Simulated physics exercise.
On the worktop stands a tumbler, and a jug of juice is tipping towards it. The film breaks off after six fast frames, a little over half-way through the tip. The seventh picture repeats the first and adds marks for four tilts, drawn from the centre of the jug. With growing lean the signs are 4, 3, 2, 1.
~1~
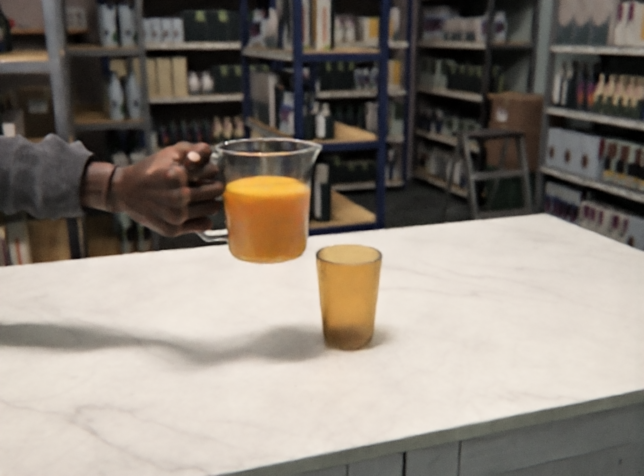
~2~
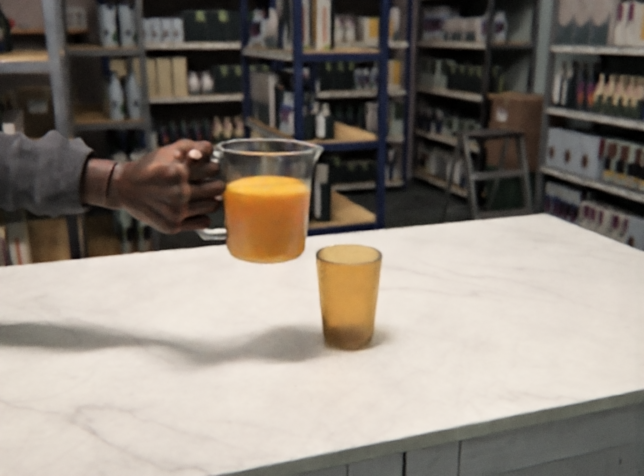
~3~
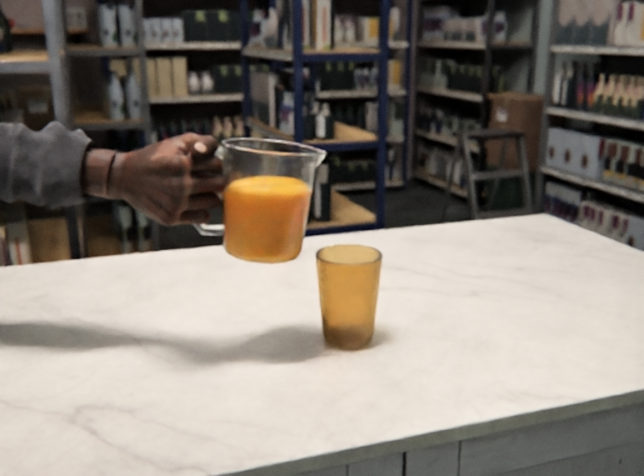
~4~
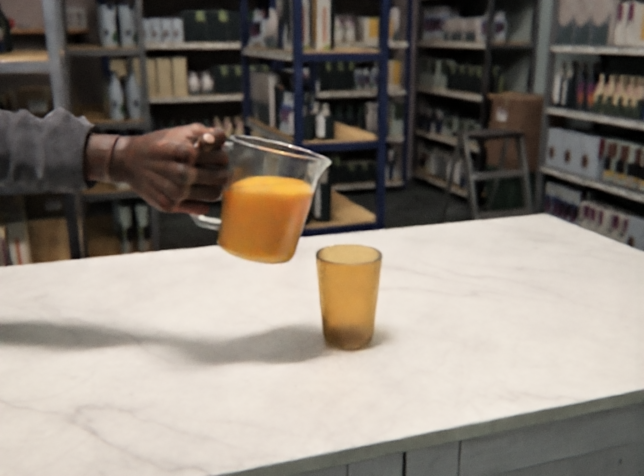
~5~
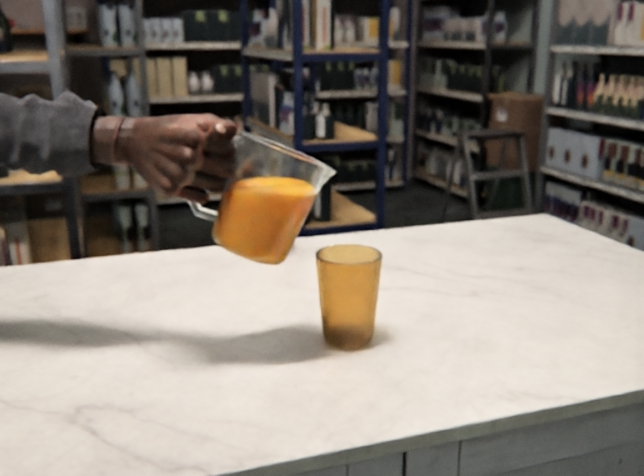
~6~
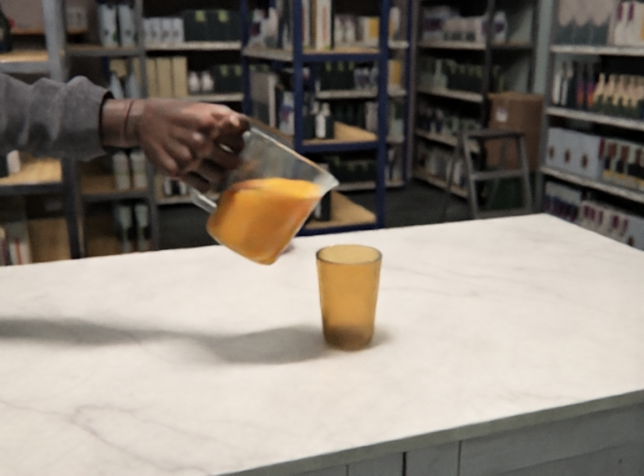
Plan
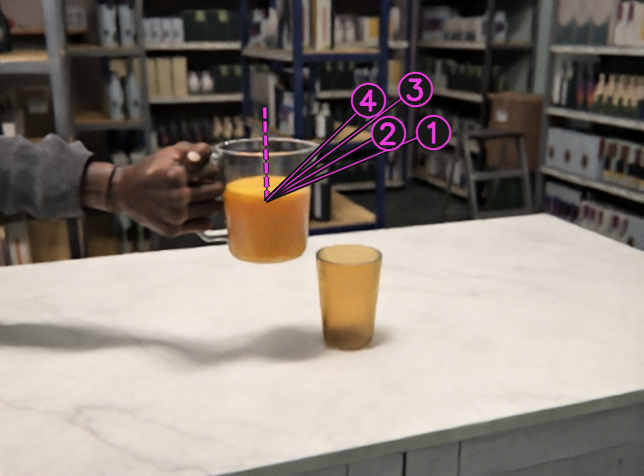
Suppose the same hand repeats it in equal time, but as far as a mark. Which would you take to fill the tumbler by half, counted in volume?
The answer is line 2.
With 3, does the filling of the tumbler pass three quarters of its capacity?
No.
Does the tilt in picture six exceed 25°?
Yes, it does.
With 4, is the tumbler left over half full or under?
Under half.
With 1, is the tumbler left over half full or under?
Over half.
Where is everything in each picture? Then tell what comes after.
Upright, lip at (320, 146); rim of the tumbler round (349, 253); nothing has left yet, in the first frame.
Upright, lip at (321, 148); nothing has left yet, in the second frame.
Tipped about 7°, lip at (325, 152); nothing has left yet, in the third frame.
Tipped about 14°, lip at (330, 160); nothing has left yet, in the fourth frame.
Tipped about 23°, lip at (334, 171); nothing has left yet, in the fifth frame.
Tipped about 33°, lip at (337, 182); nothing has left yet, in the sixth frame.
In magenta, 1 at (417, 137); 2 at (372, 139); 3 at (401, 98); 4 at (356, 113).
Choosing 1, the tumbler ends with about 72 % of what it can hold.
Choosing 2, the tumbler ends with about 51 % of what it can hold.
Choosing 3, the tumbler ends with about 29 % of what it can hold.
Choosing 4, the tumbler ends with about 14 % of what it can hold.
